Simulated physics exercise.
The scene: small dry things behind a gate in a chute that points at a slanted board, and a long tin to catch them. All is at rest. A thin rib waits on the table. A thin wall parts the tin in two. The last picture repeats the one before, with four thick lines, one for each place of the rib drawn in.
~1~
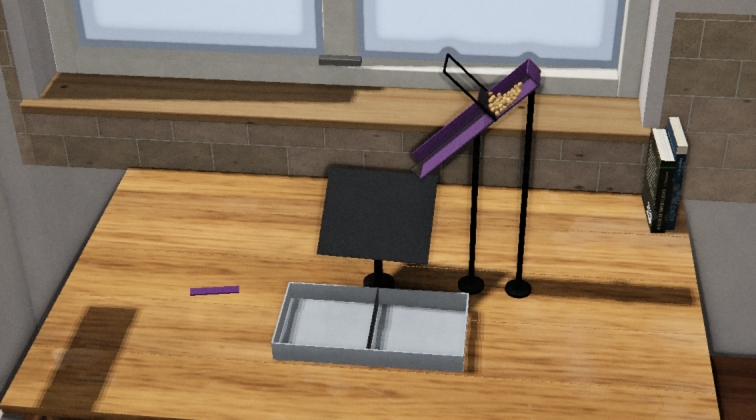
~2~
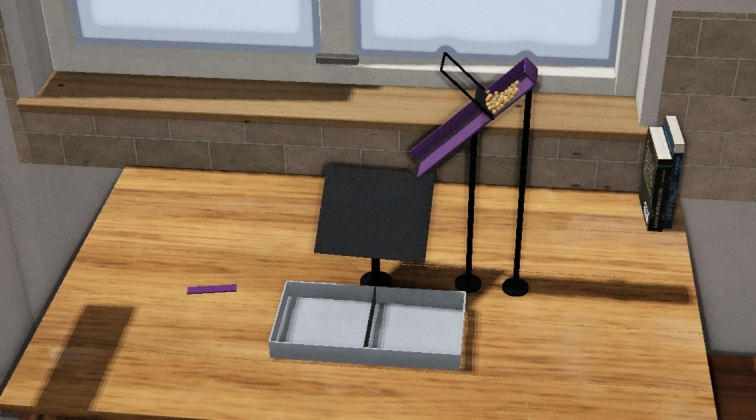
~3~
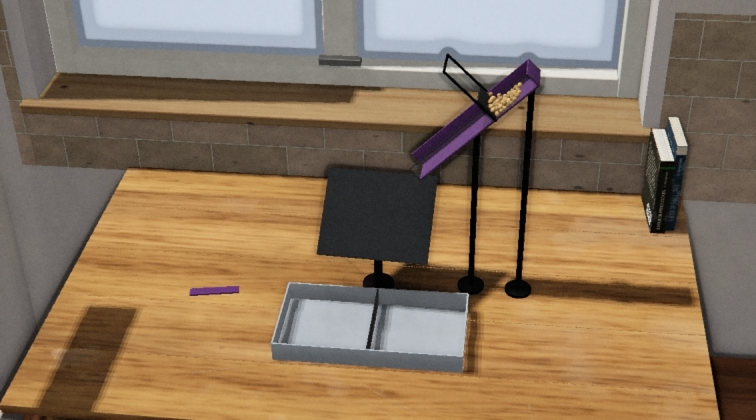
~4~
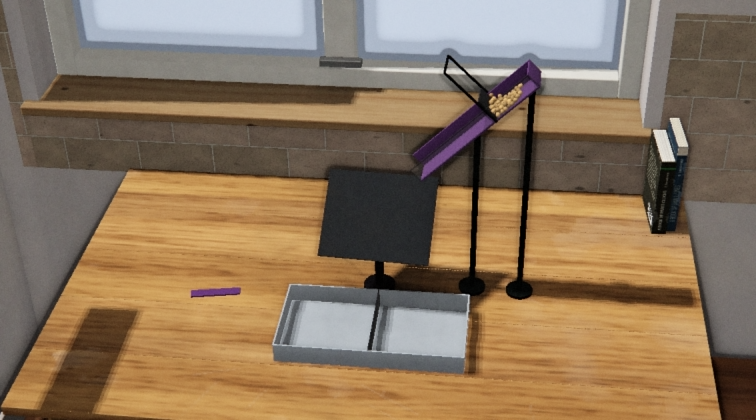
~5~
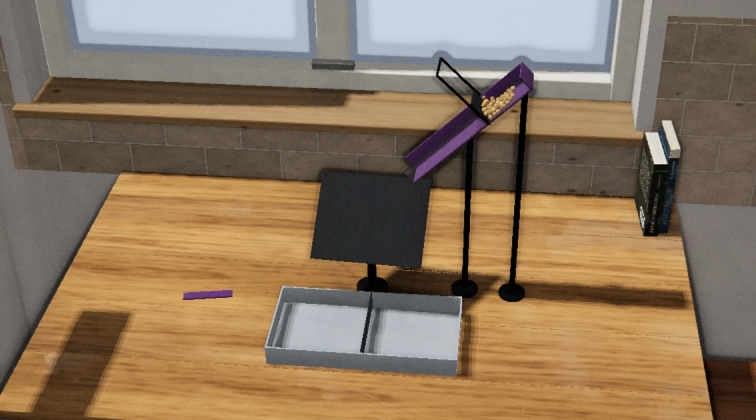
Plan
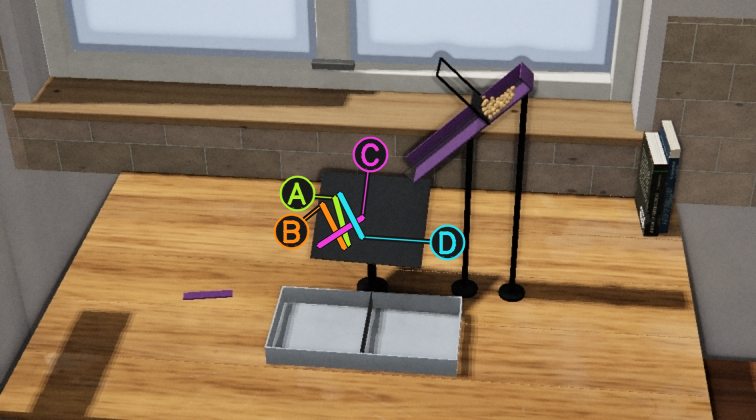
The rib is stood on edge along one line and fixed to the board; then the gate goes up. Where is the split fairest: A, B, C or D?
I would pick line D.
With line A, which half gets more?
More lands on the left.
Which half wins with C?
The left half.
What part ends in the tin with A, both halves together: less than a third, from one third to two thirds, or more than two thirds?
It is more than two thirds.
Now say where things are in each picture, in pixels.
In the first frame, load behind the gate at (503, 104), dried chickpeas; lip of the chute at (422, 172), sloping fairly steeply.
In the second frame, middle of the board at (375, 213), tilted fairly steeply; middle of its low edge at (369, 258); of its high edge at (381, 170).
In the third frame, front corners of the tin at (272, 343) and (462, 356); front end of its middle wall at (366, 350); gate still shut at (481, 97).
In the fourth frame, middle of the load at (504, 105); lip at (423, 174).
In the fifth frame, middle of the load at (496, 107); lip at (415, 176).
On the marked copy, line A from (335, 198) to (348, 244); line B from (322, 204) to (344, 247); line C from (362, 217) to (319, 245); line D from (340, 194) to (361, 237).
Choosing A, of what is caught, most in the left half, a small part in the right.
Choosing B, of what is caught, most in the left half, about a quarter in the right.
Choosing C, of what is caught, nearly all in the left half, a small part in the right.
Choosing D, of what is caught, about half in the left half, about half in the right.
